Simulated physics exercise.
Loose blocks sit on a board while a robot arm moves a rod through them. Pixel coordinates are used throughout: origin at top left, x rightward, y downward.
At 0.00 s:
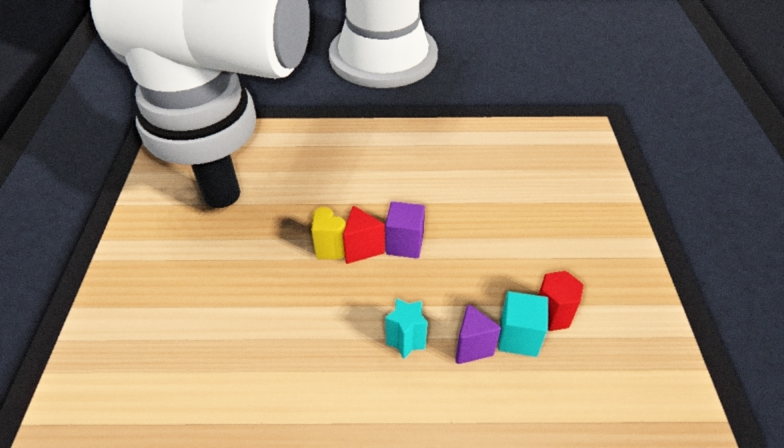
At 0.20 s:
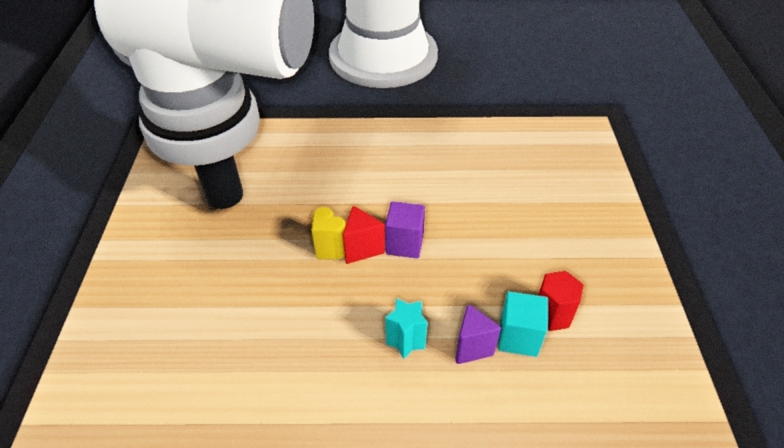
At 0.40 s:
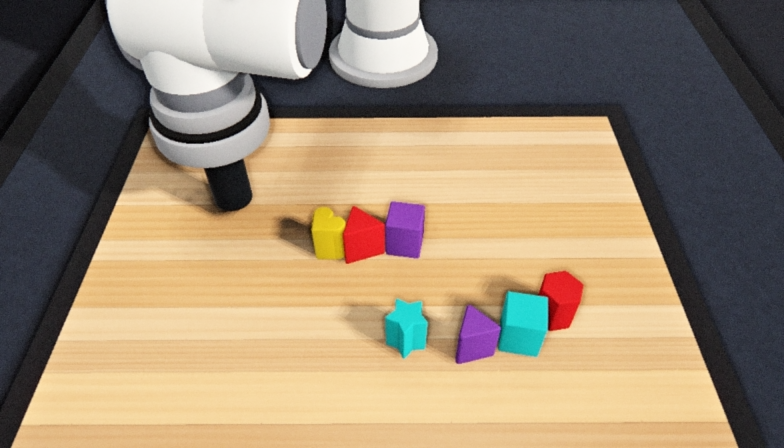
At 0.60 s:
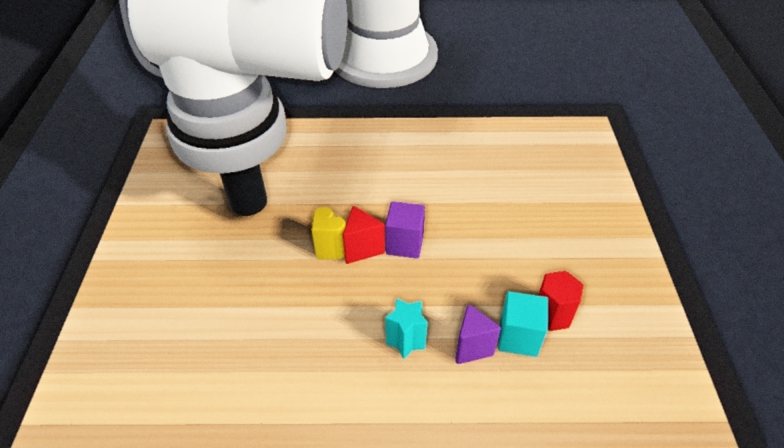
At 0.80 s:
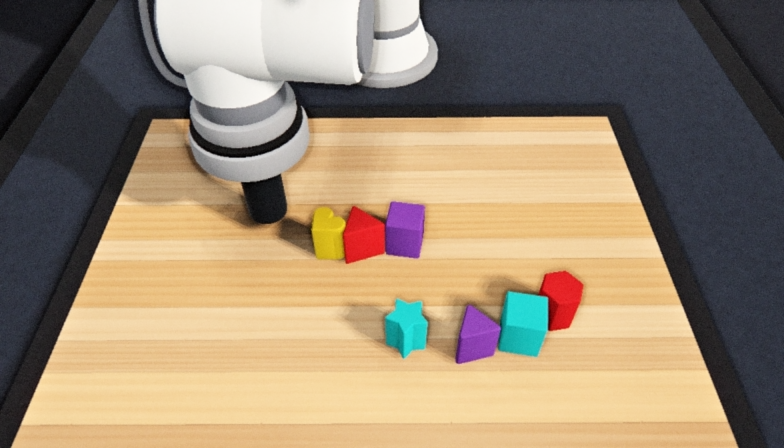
The clip opens on a wooden board holding yellow, red, purple and turquoise blocks in two loose groups, with a white robot arm holding a black rod at the upper left. The arm moves the rod a short way right and slightly down, nearing the yellow heart block, while every block stays still.
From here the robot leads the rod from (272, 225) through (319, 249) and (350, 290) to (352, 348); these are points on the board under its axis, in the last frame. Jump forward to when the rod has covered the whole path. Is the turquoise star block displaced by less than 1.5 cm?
The answer is yes.
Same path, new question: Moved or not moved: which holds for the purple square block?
It gets pushed out of place.
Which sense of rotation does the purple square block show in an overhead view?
Its spin: Anticlockwise.
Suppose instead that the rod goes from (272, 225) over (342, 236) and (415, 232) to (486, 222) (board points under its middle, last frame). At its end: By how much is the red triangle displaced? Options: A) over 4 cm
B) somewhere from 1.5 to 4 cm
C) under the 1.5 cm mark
Choice B: Somewhere from 1.5 to 4 cm.
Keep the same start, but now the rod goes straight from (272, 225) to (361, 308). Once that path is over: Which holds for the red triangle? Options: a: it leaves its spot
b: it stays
Choice a: It leaves its spot.
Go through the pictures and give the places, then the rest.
Rod's lower end at (222, 197); yellow heart block at (326, 219); red triangle at (360, 221); purple square block at (405, 215); turquoise star block at (407, 314), in the first picture.
Rod at (225, 197); blocks still, in the second picture.
Rod at (234, 200); blocks still, in the third picture.
Rod at (249, 204); blocks still, in the fourth picture.
Rod at (269, 212); yellow heart block at (326, 219); red triangle at (360, 221); purple square block at (405, 215); turquoise star block at (407, 314), in the fifth picture.
The first path, step by step. One third of the way, rod at (318, 237); yellow heart block at (344, 234), turned 25° clockwise; red triangle at (374, 235), turned 35° anticlockwise; purple square block at (412, 215), turned 20° anticlockwise.
Two thirds of the way, rod at (349, 278); yellow heart block at (386, 268), turned 15° anticlockwise; red triangle at (405, 249), turned 55° anticlockwise; purple square block at (421, 217), turned 60° anticlockwise.
At the end, rod at (350, 336); yellow heart block at (389, 271), turned 25° anticlockwise; red triangle at (405, 249), turned 55° anticlockwise; purple square block at (421, 217), turned 60° anticlockwise; turquoise star block still.
